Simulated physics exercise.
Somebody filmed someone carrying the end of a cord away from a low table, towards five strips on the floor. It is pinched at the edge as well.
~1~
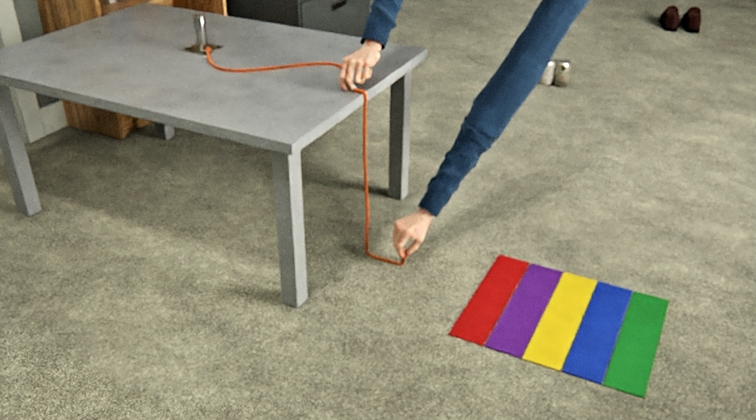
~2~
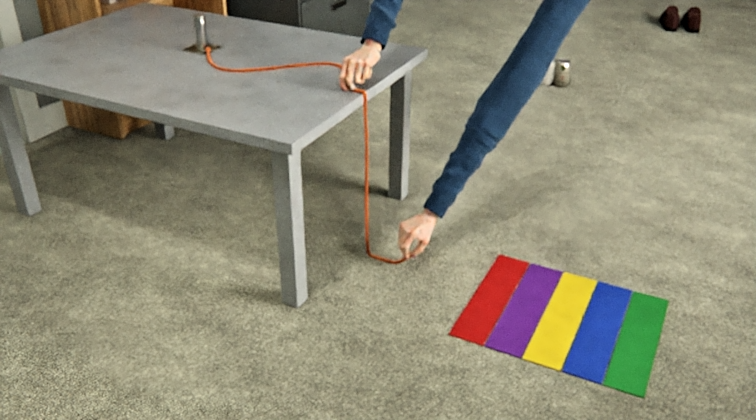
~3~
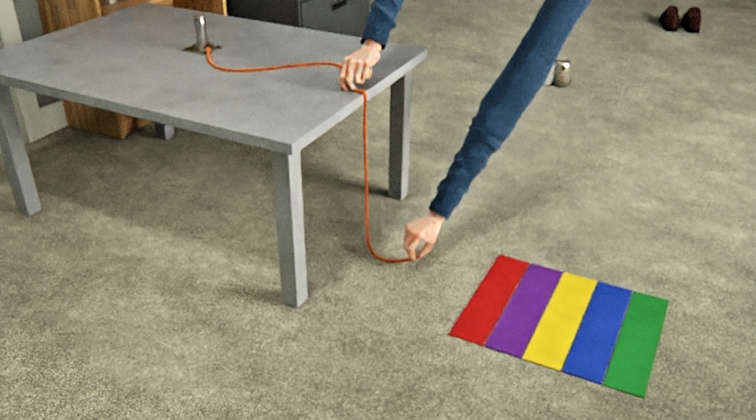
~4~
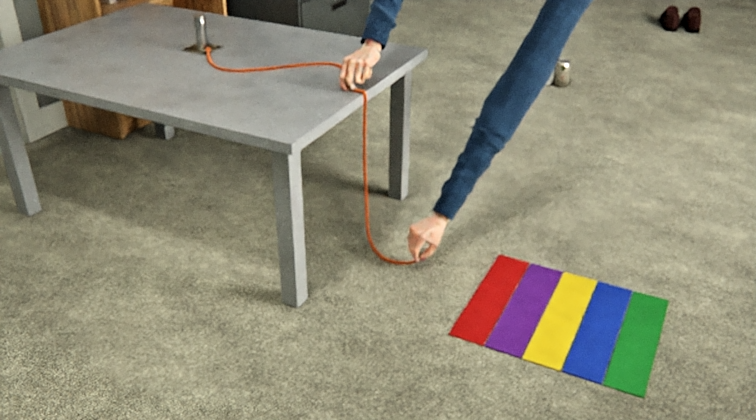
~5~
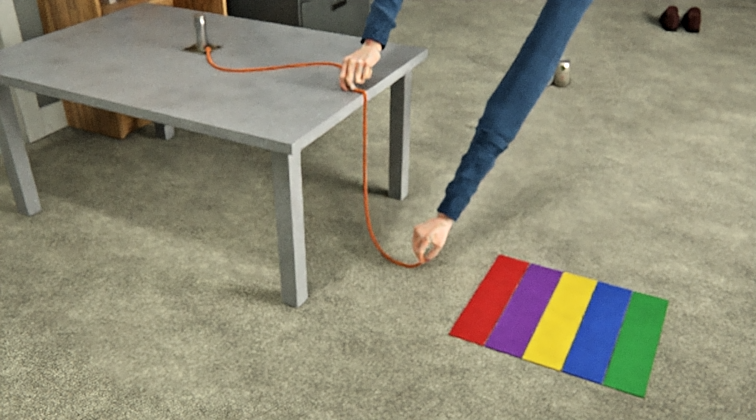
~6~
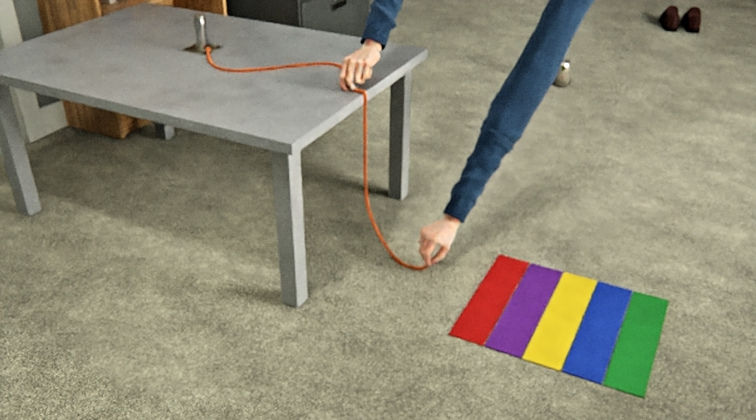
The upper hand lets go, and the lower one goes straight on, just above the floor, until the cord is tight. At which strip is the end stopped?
It gets as far as the blue strip.
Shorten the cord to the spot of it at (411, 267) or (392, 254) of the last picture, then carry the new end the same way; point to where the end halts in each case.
The places are (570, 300) and (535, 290).
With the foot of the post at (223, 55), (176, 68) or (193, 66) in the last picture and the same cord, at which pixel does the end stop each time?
Try by try, around (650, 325), (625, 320) and (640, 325).
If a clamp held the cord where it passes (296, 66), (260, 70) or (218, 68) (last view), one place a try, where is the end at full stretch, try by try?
Near (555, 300), (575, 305) and (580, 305).
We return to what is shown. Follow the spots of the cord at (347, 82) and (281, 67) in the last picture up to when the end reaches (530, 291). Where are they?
They go to (378, 121) and to (309, 71).
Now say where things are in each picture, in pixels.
End (405, 255); red (475, 323); purple (511, 335); yellow (549, 347); blue (588, 359); green (629, 372), in the first picture.
End (410, 256); cord through (210, 61) (268, 69) (340, 66) (362, 94) (367, 168) (367, 237), in the second picture.
End (415, 258), in the third picture.
End (420, 259); cord through (210, 61) (268, 69) (340, 66) (362, 94) (365, 167) (369, 238), in the fourth picture.
End (424, 260), in the fifth picture.
End (431, 262); cord through (210, 61) (268, 69) (340, 66) (362, 94) (365, 167) (381, 238), in the sixth picture.
Soon after, end near (530, 291); over purple.
After that, end near (576, 304); over yellow.
At the stop, end near (605, 312); over blue. The blue one.
